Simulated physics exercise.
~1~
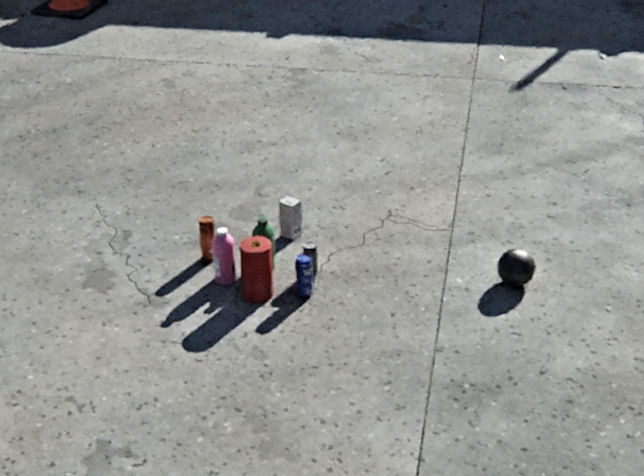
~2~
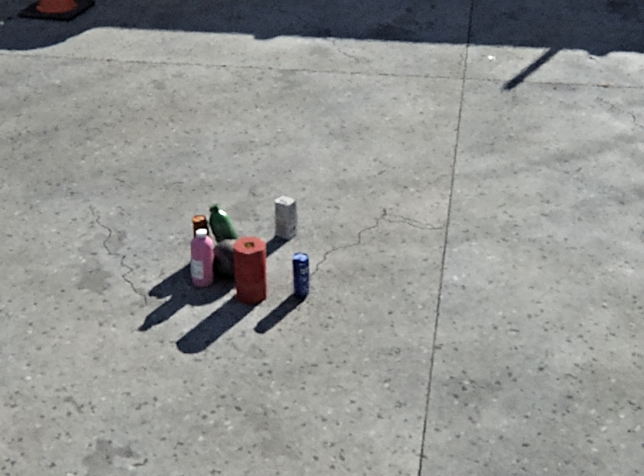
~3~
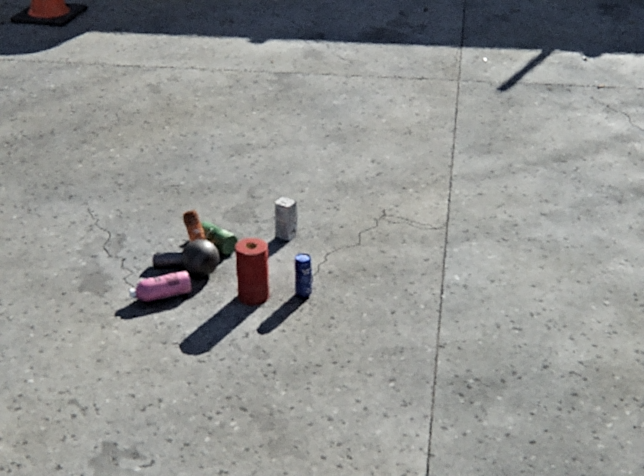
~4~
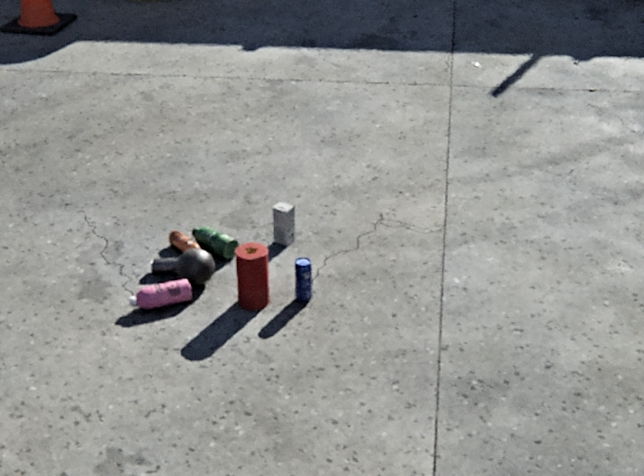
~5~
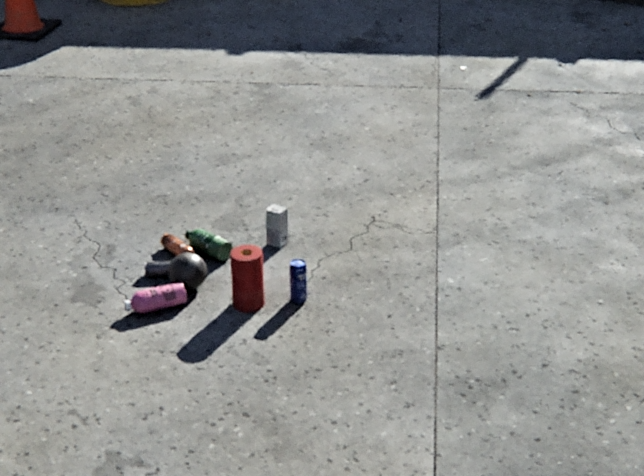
The footage shows a black ball rolling left across sunlit concrete into a group of upright objects, knocking over a grey can, a pink bottle, a green bottle and an orange can, while the red roll, blue can and white carton stay standing.
